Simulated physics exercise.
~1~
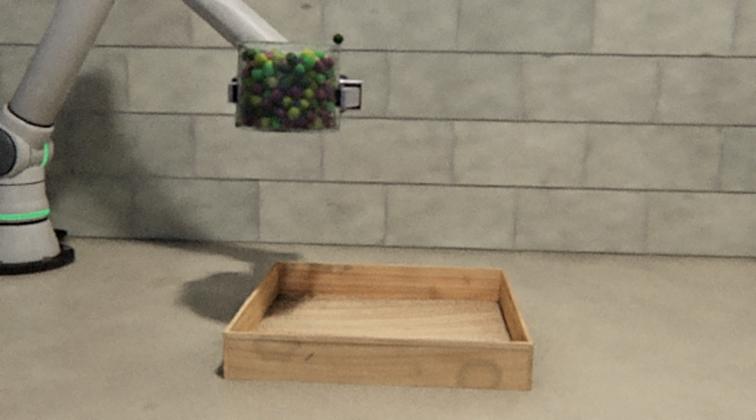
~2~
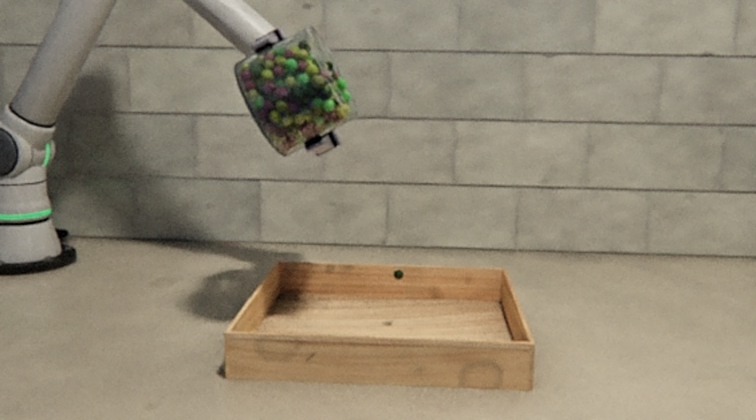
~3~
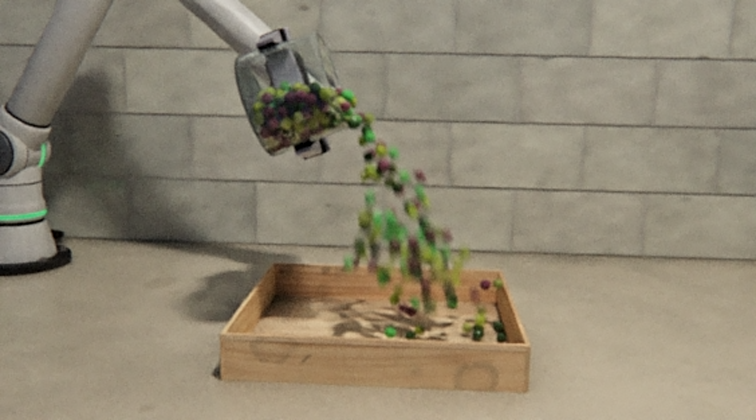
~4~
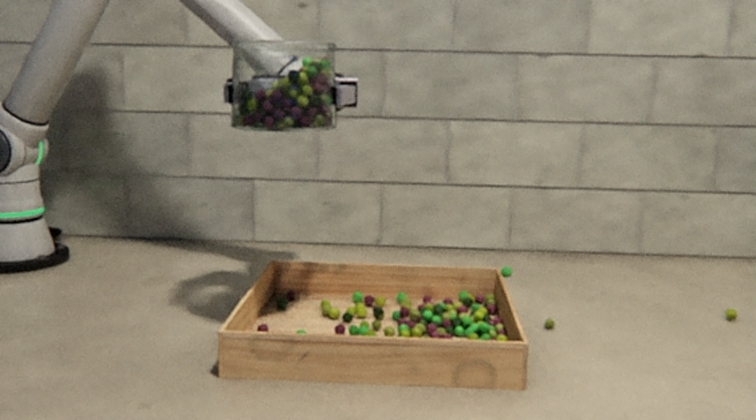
To begin with, a robot arm holds a clear tumbler heaped with small round sweets in green, purple and yellow above a shallow wooden tray, with one dark sweet at its right edge. The arm tips the tumbler over to the right, and a single dark sweet drops towards the tray. Then a thick stream pours over the rim and scatters across the wood. The arm turns the tumbler back nearly upright, still holding a good share of the load. Finally, many sweets lie in the tray, mostly towards the right, while a few sit outside it.
